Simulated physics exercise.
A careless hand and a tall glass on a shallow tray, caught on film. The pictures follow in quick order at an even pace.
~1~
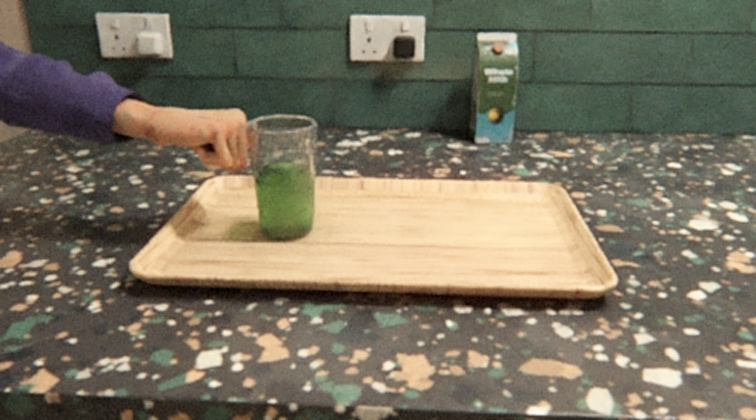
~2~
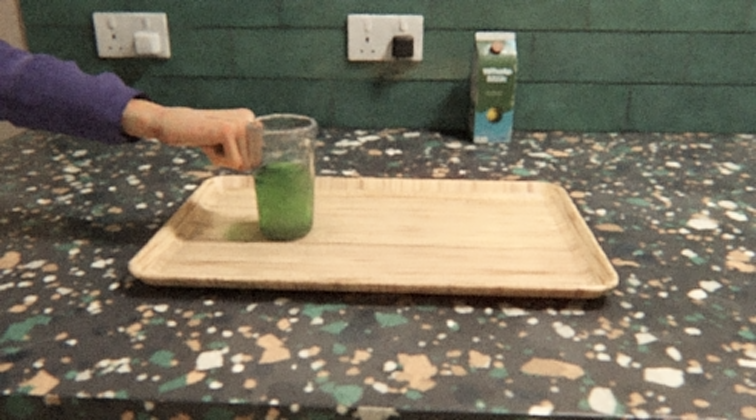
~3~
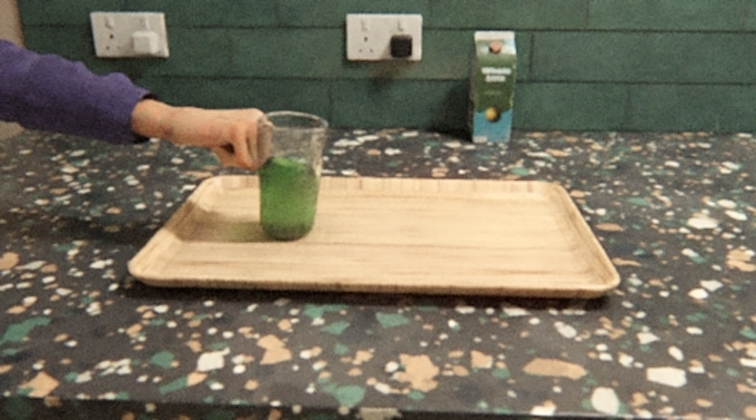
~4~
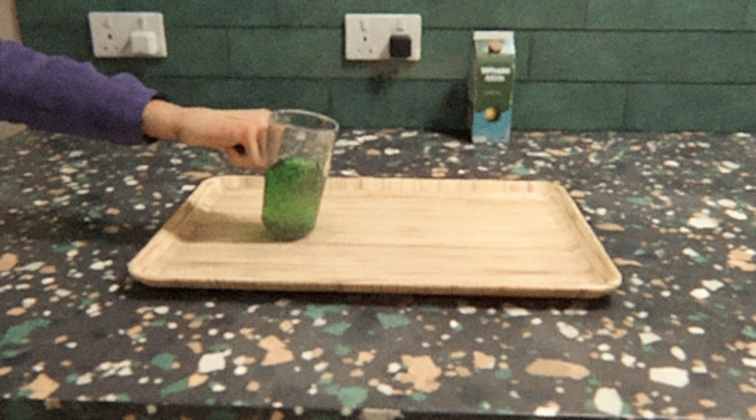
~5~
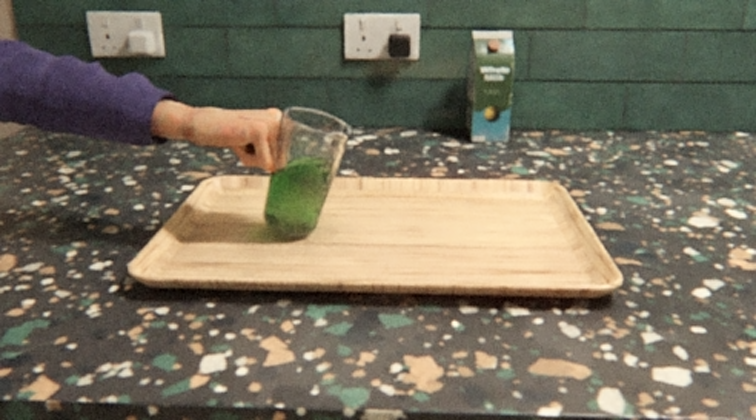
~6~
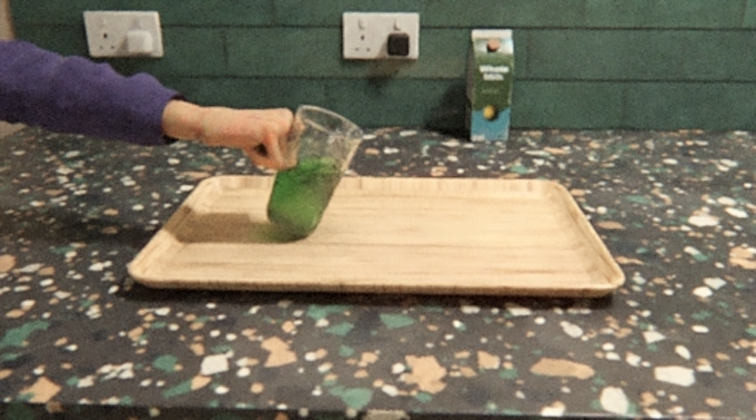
A hand in a purple sleeve holds a clear glass of green liquid upright on a shallow wooden tray, then steadily tilts it to the right, the liquid shifting inside, while the tray stays still on the speckled counter.
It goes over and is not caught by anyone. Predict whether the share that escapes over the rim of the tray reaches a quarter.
I expect the tray to retain less than three quarters.
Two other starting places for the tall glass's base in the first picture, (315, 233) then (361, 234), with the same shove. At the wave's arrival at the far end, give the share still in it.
Well, roughly 70 percent for the first position, and roughly 80 percent for the other.
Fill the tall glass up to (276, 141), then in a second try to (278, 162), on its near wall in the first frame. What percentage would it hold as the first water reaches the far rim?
First try: Roughly 60 %, second try: Roughly 60 %.
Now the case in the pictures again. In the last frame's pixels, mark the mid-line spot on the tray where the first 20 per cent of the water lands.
I'd put it at roughly (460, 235) on the centre line.
A moment on, the tall glass is falling and 100 per cent is in the glass, 0 on the tray and 0 above or beyond its rim.
Next, the tall glass is falling and 100 per cent is in the glass, 0 on the tray and 0 above or beyond its rim.
Then the tall glass lies on its side and 77 per cent is in the glass, 8 on the tray and 15 above or beyond its rim.
Later the tall glass lies on its side and 33 per cent is in the glass, 44 on the tray and 23 above or beyond its rim.
In the end 66 per cent is held by tray and glass, 34 is off the tray.
